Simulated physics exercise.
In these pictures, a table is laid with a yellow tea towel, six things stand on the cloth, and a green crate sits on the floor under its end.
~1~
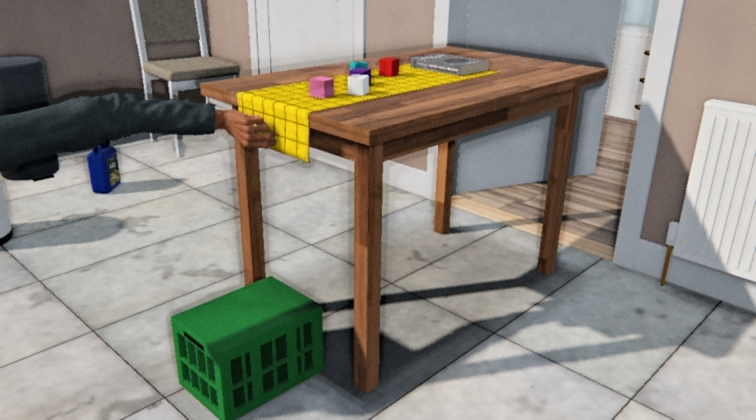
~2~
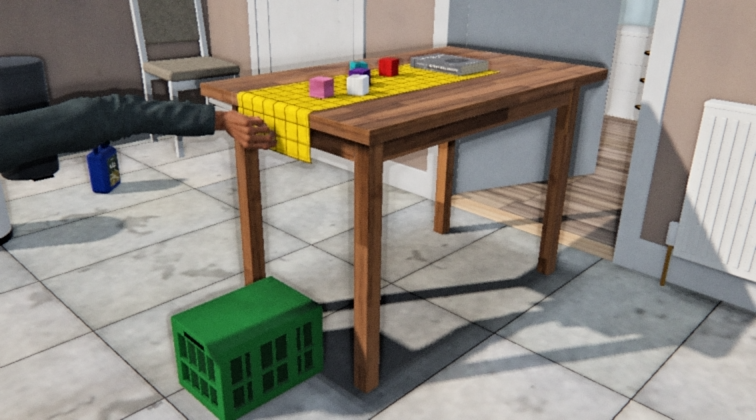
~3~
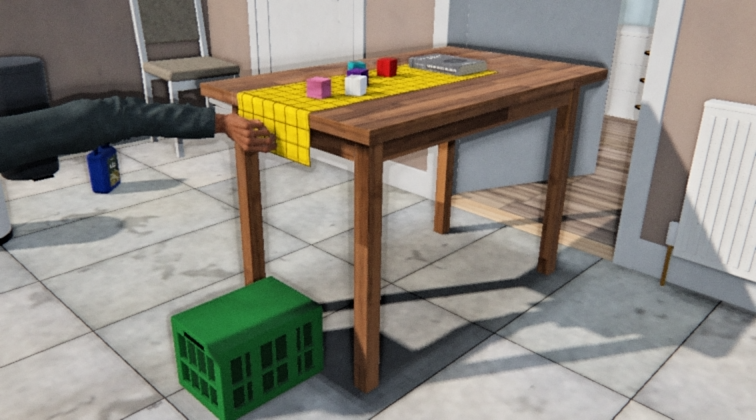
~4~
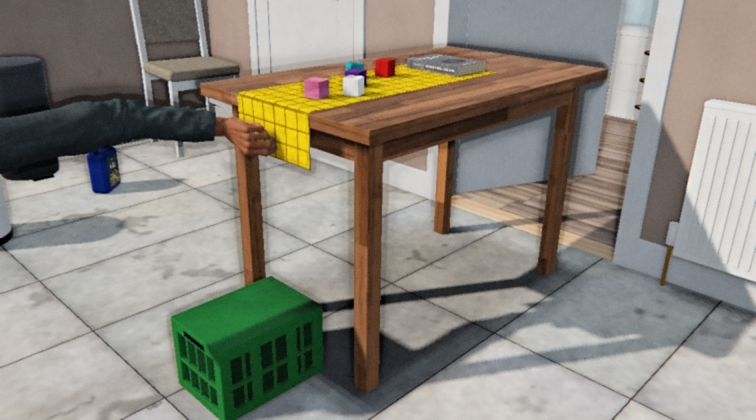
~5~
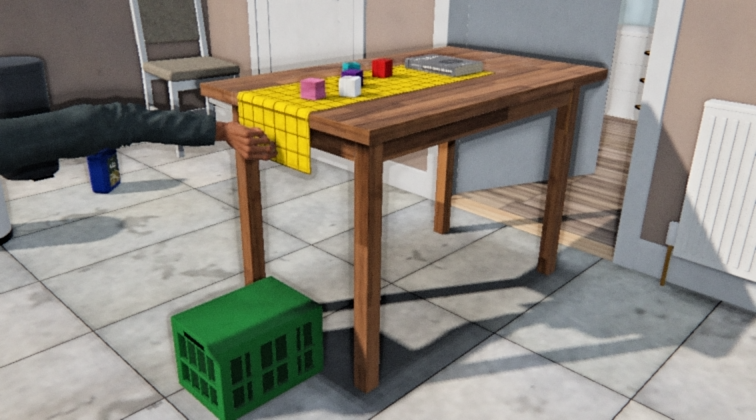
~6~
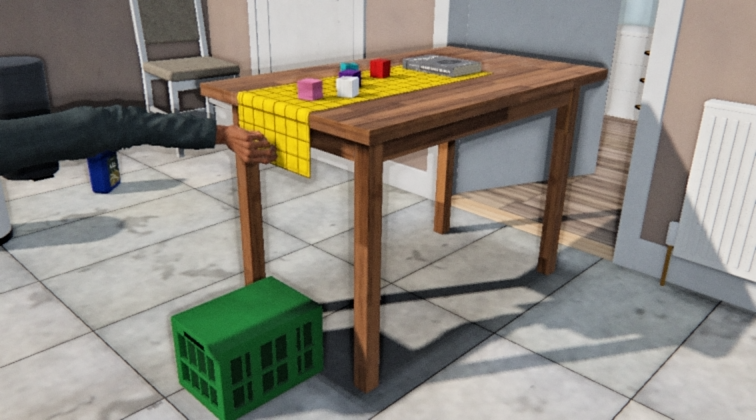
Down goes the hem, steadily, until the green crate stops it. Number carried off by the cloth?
Four.
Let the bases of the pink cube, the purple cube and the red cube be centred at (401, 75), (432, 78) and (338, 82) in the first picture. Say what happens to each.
Short version: Pink cube stays, purple cube stays, red cube drops.
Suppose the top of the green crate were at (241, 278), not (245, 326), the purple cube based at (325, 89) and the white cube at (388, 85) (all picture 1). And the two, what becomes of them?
Purple cube: Lost; white cube: Safe.
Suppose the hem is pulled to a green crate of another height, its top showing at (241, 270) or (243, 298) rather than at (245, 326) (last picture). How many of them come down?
Numbers: 2; 3.
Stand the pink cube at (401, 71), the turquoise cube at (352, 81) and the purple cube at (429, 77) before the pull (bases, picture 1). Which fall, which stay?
Outcome: Pink cube is still in place, turquoise cube is gone, purple cube is still in place.
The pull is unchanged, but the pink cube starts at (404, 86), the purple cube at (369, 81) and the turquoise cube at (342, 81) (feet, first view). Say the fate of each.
The pink cube is carried off, the purple cube drops off, the turquoise cube goes over.
Early on, hem near (275, 225); pink cube gone.
Midway, hem near (276, 276); pink cube, white cube and purple cube gone.
Finally, hem on the crate; pink cube, white cube, purple cube and turquoise cube gone. The answer is four.
